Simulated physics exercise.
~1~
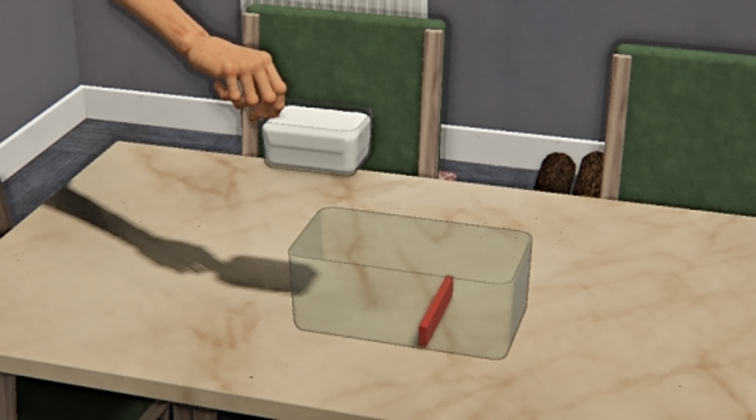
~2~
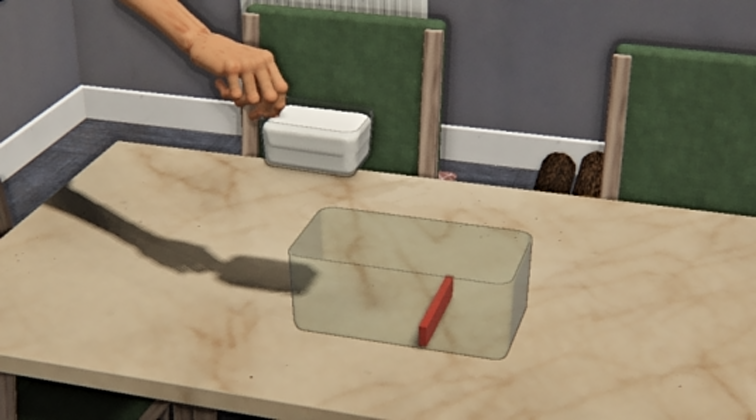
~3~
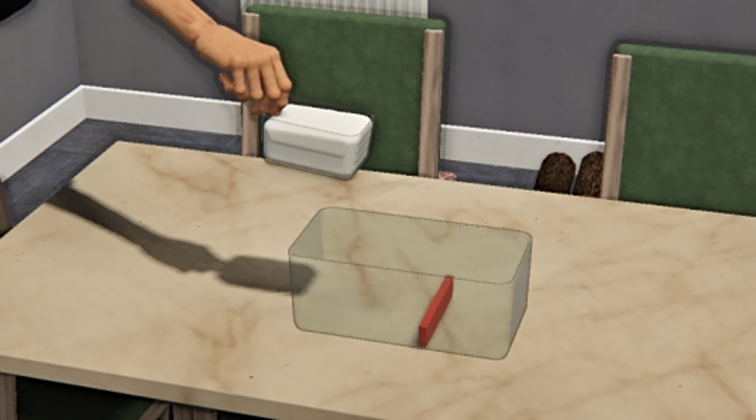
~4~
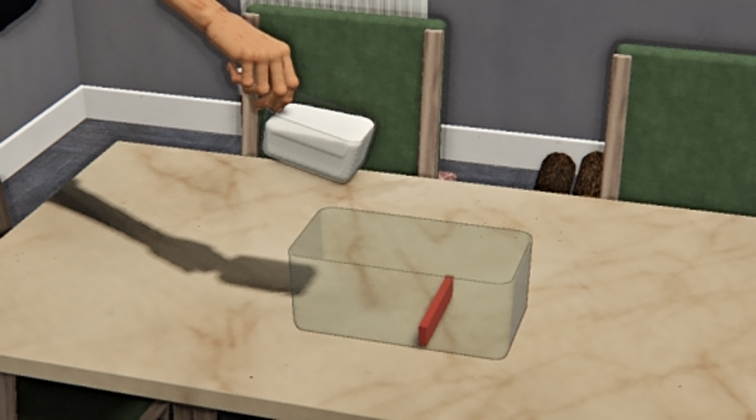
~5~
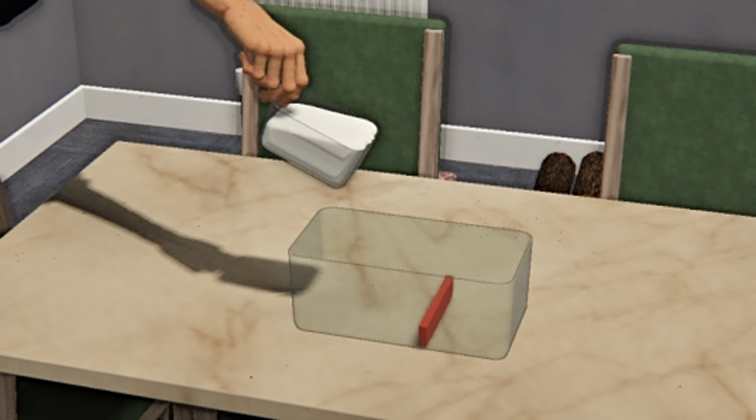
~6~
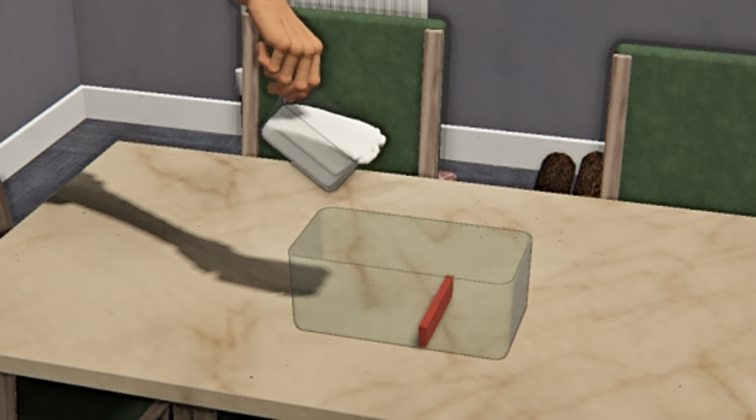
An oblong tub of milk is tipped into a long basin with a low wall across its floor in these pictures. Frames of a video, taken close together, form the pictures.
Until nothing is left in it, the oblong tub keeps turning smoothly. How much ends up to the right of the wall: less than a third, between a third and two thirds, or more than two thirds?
The amount right of the wall is going to stop below one third.
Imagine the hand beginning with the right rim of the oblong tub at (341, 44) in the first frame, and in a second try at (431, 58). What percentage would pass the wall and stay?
The first start yields 15 per cent, the second 65 per cent.
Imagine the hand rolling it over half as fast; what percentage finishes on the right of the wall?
Some 20 per cent.
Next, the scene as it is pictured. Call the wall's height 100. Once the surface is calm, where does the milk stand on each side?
Left 60 per cent, right 20.
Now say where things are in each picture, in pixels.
In the first picture, it leans 0°; its right rim is at (365, 121); the milk meets the walls at (272, 115) and (365, 125); the long basin's rim runs from (305, 231) to (523, 260); the wall's top is at (437, 302).
In the second picture, it leans 2°; its right rim is at (366, 122); the milk meets the walls at (272, 114) and (365, 126).
In the third picture, it leans 6°; its right rim is at (368, 126); the milk meets the walls at (274, 113) and (367, 128).
In the fourth picture, it leans 14°; its right rim is at (369, 133); the milk meets the walls at (275, 112) and (369, 130).
In the fifth picture, it leans 24°; its right rim is at (370, 142); the milk meets the walls at (275, 114) and (371, 136); 1 per cent is over the edge.
In the sixth picture, it leans 36°; its right rim is at (369, 153); the milk meets the walls at (275, 113) and (366, 141); 7 per cent is over the edge.
A moment on, the oblong tub is tipped right over and 16 per cent is still to pour, 41 is left of the wall and 0 right of it.
Next, the oblong tub is tipped right over and 2 per cent is still to pour, 86 is left of the wall and 6 right of it.
Then the oblong tub is tipped right over and 0 per cent is still to pour, 81 is left of the wall and 15 right of it.
Later the oblong tub is tipped right over and 0 per cent is still to pour, 81 is left of the wall and 16 right of it.
At rest 80 per cent lies left of the wall, 16 right of it and 3 outside.
